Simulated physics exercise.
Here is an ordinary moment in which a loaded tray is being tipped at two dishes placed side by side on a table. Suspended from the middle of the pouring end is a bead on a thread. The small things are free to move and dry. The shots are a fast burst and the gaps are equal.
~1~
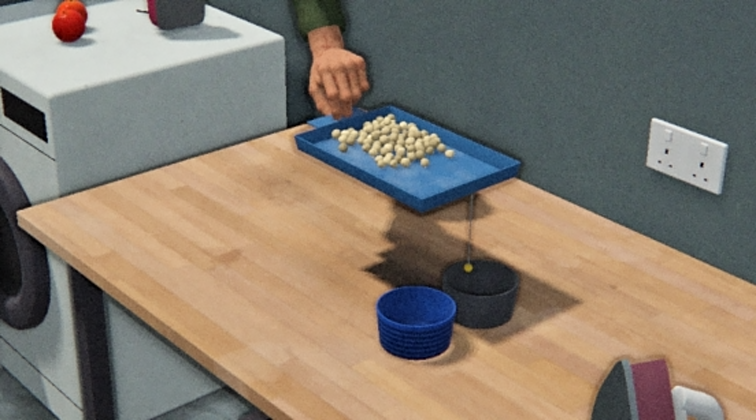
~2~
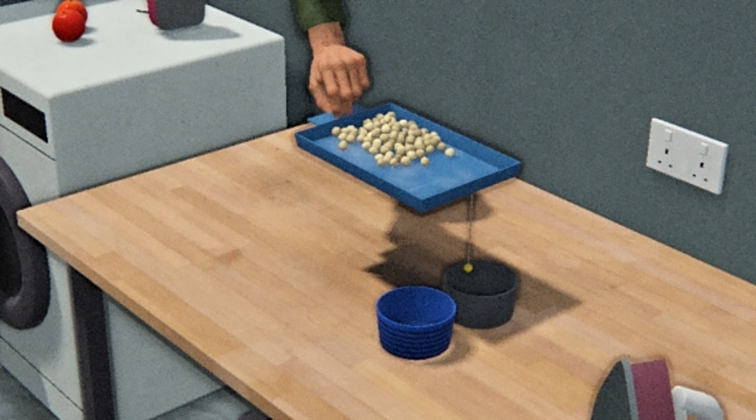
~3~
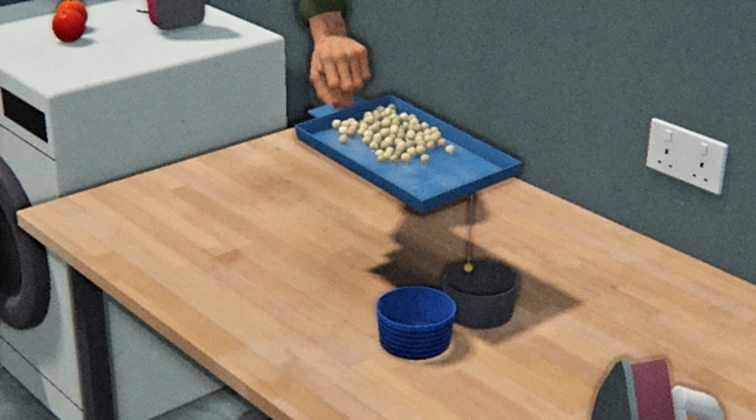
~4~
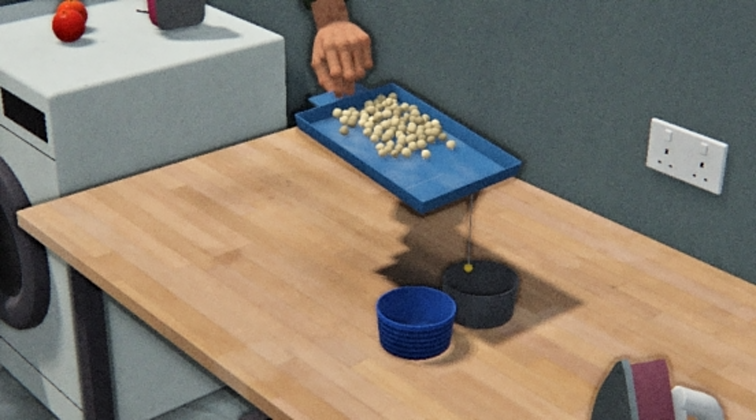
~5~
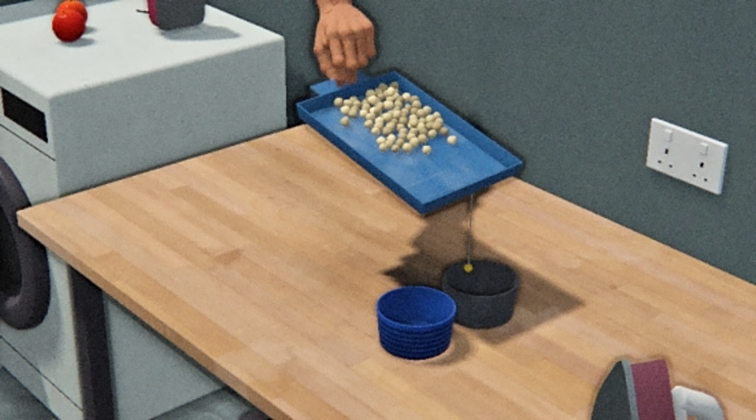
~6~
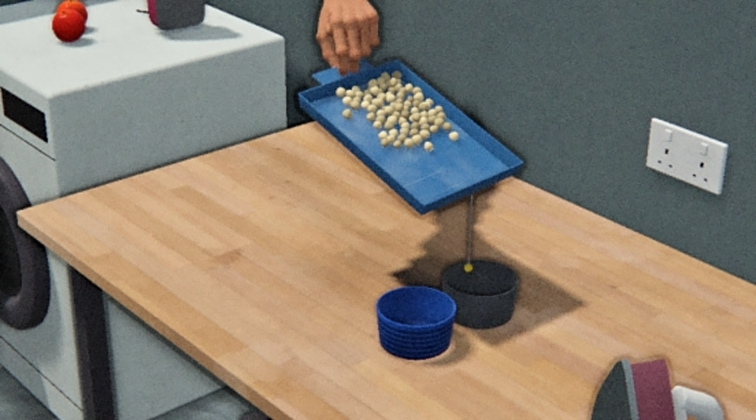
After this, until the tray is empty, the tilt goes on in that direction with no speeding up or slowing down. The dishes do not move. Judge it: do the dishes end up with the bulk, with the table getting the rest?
Most gets spilled.
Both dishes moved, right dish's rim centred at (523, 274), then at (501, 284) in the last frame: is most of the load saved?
Held in all, by try: A larger portion, then a larger portion.
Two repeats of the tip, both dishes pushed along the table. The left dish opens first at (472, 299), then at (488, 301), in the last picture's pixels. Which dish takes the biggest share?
Placement one: The left-positioned dish. Placement two: The left-positioned dish.
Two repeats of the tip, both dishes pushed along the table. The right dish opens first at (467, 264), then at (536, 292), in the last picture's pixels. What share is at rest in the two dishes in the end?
Roughly 0% the first time and 70% the second time.
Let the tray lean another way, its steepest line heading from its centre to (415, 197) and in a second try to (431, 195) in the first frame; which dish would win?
The left-side dish, then the left-side dish.
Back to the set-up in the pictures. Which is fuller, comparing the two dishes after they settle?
Winner: The left side.
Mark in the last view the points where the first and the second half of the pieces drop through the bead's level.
Near (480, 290) to start, and near (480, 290) afterwards.
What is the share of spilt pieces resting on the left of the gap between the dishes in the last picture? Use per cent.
Close to 10 per cent.
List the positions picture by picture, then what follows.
The first picture shows corners of the pouring end at (422, 197) and (516, 162), level; middle of the load at (394, 138), macadamia nuts; left dish at (442, 337); right dish at (507, 307); bead on its thread at (468, 268).
The second picture shows corners of the pouring end at (422, 197) and (516, 162), level; middle of the load at (394, 136).
The third picture shows corners of the pouring end at (423, 198) and (517, 162), tipped barely, lowest at the left corner; middle of the load at (395, 131).
The fourth picture shows corners of the pouring end at (423, 200) and (518, 162), tipped a little, lowest at the left corner; middle of the load at (396, 123).
The fifth picture shows corners of the pouring end at (424, 201) and (519, 162), tipped a little, lowest at the left corner; middle of the load at (397, 115).
The sixth picture shows corners of the pouring end at (424, 203) and (519, 162), tipped clearly, lowest at the left corner; middle of the load at (399, 108); left dish at (442, 337); right dish at (507, 307).
Soon, tray tipped steeply; nearly all on the tray; a small part in the air.
A while on, tray tipped right over; most on the tray; a small part in the left dish; a stray few in the right dish; a small part outside both.
Towards the end, tray tipped past a quarter turn; about a quarter in the left dish; a small part in the right dish; about two thirds outside both.
Finally, tray tipped past a quarter turn; about a quarter in the left dish; a small part in the right dish; about two thirds outside both.
